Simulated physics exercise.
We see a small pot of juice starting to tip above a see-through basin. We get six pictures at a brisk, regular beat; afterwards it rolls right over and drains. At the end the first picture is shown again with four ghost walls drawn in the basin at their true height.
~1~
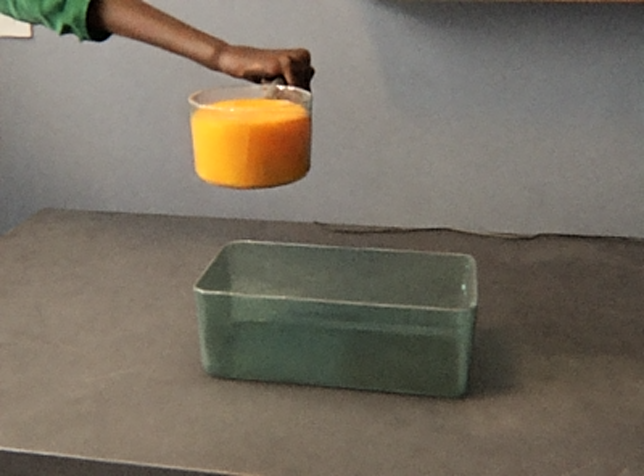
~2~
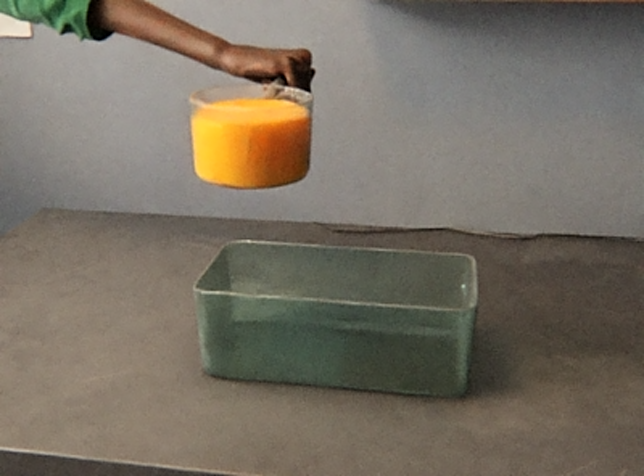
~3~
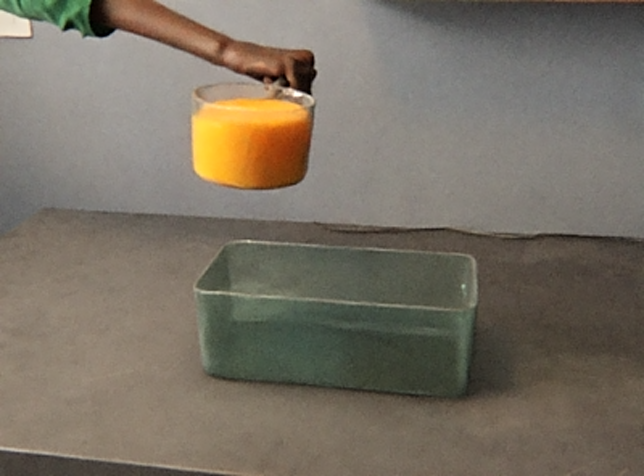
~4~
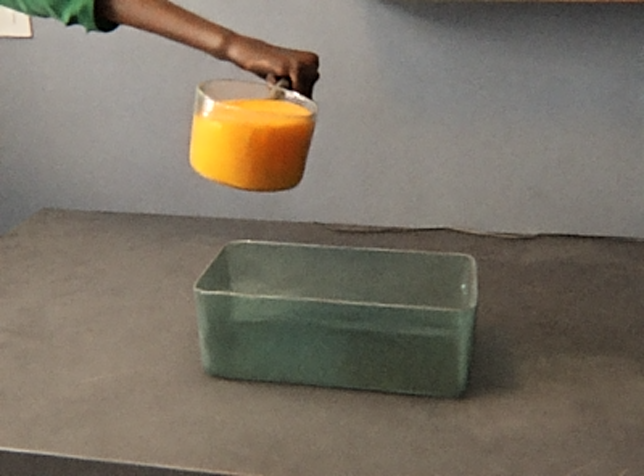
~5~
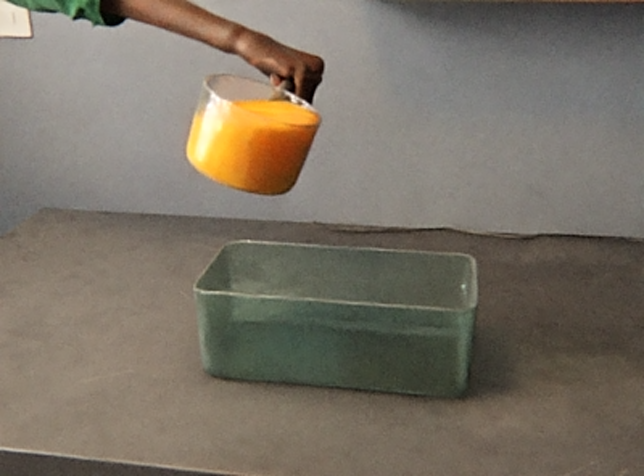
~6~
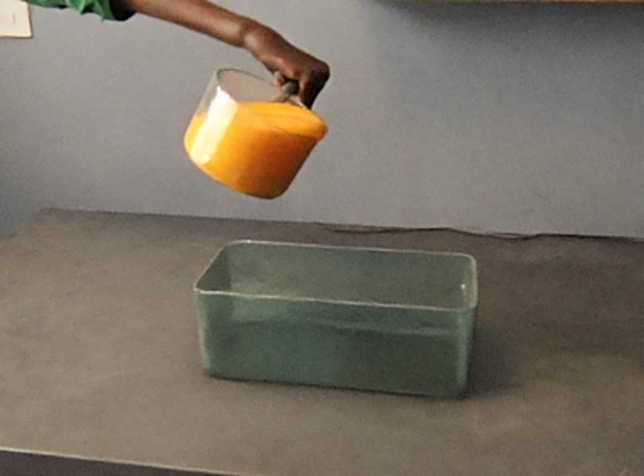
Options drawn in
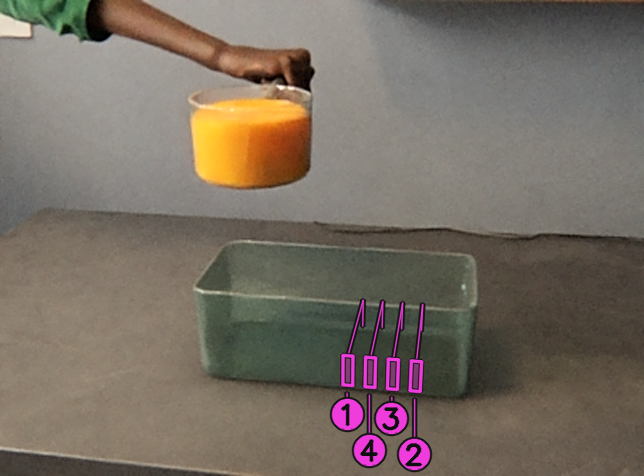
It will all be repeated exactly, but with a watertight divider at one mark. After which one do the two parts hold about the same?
The answer is position 4.
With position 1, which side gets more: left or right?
The right one.
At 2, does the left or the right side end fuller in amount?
The left side.
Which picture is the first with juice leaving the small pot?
Picture 6.
On the marked copy, 1 at (347, 392); 2 at (414, 398); 3 at (391, 396); 4 at (369, 394).
Choosing 1, about 22 % ends left of the wall and 77 % right of it.
Choosing 2, about 90 % ends left of the wall and 7 % right of it.
Choosing 3, about 82 % ends left of the wall and 13 % right of it; 6 % is lost outside.
Choosing 4, about 55 % ends left of the wall and 44 % right of it.
